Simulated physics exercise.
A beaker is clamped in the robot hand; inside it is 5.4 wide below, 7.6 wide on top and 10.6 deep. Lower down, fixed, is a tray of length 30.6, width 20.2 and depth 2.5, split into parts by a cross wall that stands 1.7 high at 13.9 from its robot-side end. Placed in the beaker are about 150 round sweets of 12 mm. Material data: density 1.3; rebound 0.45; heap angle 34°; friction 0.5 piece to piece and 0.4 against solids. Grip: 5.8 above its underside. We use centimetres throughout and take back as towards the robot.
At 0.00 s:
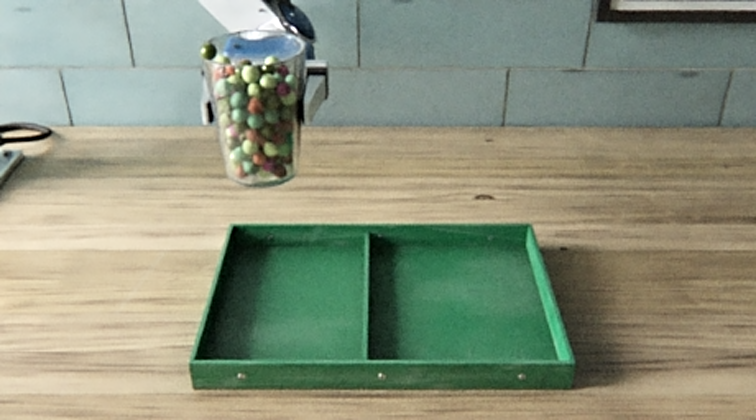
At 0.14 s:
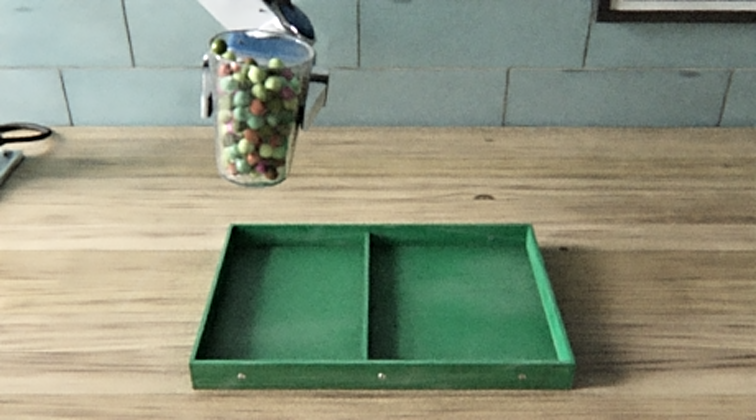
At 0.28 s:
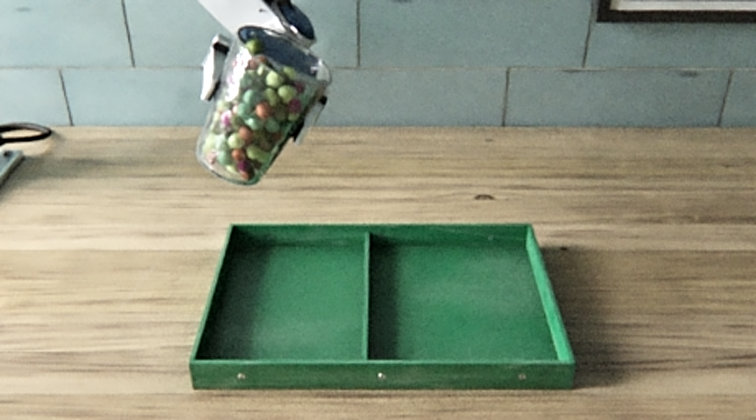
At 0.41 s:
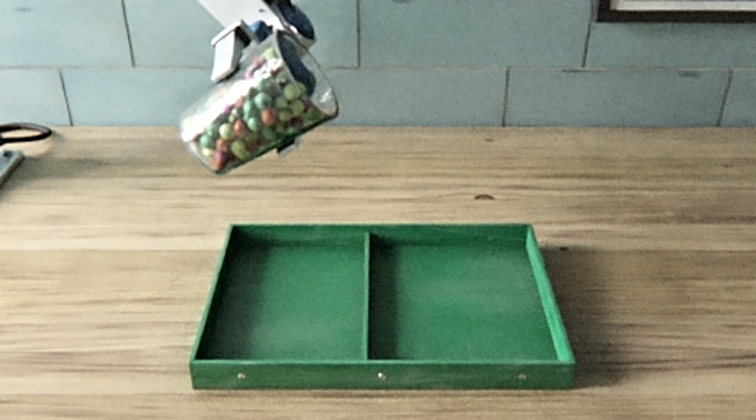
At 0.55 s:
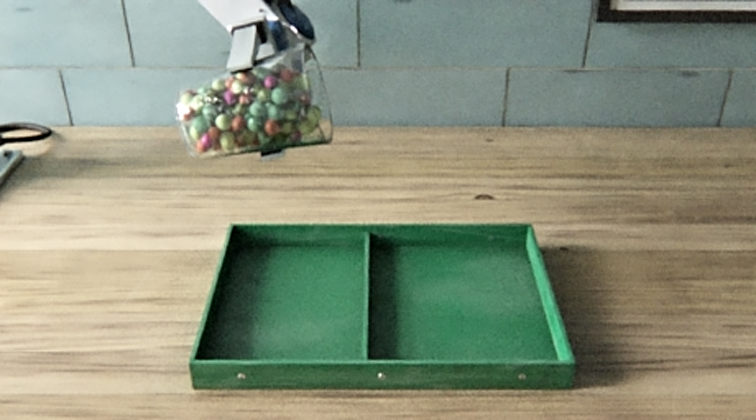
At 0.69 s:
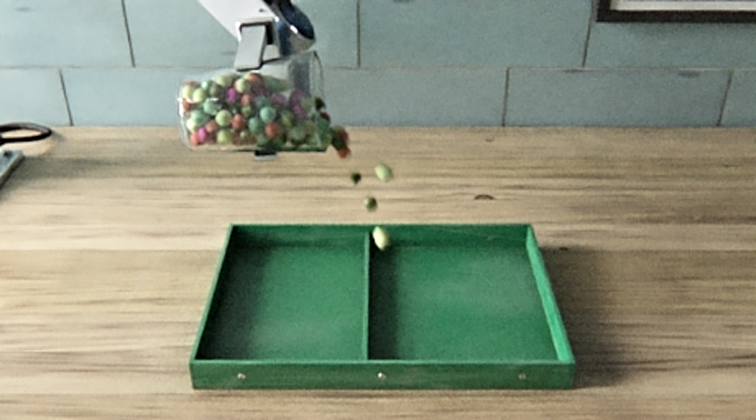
A robot hand tips a clear beaker rightward, and several colourful round sweets drop toward a green divided tray.
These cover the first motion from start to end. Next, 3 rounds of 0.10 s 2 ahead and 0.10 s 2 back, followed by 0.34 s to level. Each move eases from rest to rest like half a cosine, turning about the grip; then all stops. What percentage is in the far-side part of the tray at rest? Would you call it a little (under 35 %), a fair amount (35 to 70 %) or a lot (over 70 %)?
I would call it a fair amount, 35 to 70 %.
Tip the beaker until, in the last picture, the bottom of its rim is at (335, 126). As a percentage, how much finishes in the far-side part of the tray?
Result: Approximately 15 %.
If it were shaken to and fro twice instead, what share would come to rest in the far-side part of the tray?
Roughly 40 percent.
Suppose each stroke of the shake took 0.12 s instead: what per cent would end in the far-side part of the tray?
Roughly 45 in a hundred.
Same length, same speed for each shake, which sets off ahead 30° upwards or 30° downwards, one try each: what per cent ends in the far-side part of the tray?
You'd get about 50 per cent with the first setting and about 35 per cent with the second.
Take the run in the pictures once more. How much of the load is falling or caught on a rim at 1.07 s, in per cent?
It amounts to roughly 8 in a hundred.
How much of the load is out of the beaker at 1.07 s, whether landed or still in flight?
About 35 per cent.
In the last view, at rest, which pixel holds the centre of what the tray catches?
Centre estimate: About (421, 297).
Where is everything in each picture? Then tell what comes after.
The first picture shows beaker middle at (259, 113), level; upper third of the load around (255, 84), from x 210 to 295, top at y 50; 153 in the beaker.
The second picture shows beaker middle at (258, 113), tilted 8° forward; upper third of the load around (257, 85), from x 220 to 295, top at y 45.
The third picture shows beaker middle at (256, 113), tilted 29° forward; upper third of the load around (260, 88), from x 210 to 300, top at y 45.
The fourth picture shows beaker middle at (253, 111), tilted 55° forward; upper third of the load around (263, 90), from x 195 to 315, top at y 55.
The fifth picture shows beaker middle at (252, 109), tilted 76° forward; upper third of the load around (258, 91), from x 190 to 315, top at y 70.
The sixth picture shows beaker middle at (252, 108), tilted 84° forward; upper third of the load around (240, 97), from x 190 to 385, top at y 80; 148 in the beaker, 5 in flight or on a rim.
After 1.07 s, tilted 84° forward, highest piece 21 above the table; 99 in the beaker, 36 in the far-side part, 5 in the robot-side part, 13 in flight or on a rim.
After 1.44 s, tilted 49° forward, highest piece 22 above the table; 70 in the far-side part, 62 in the beaker, 18 in the robot-side part, 3 in flight or on a rim.
After 1.83 s, level, highest piece 20 above the table; 75 in the far-side part, 61 in the beaker, 17 in the robot-side part.
After 2.88 s, level, highest piece 20 above the table; 75 in the far-side part, 61 in the beaker, 17 in the robot-side part.
At rest, 75 in the far-side part, 61 in the beaker, 17 in the robot-side part. That is 49 % in the far-side part of the tray.
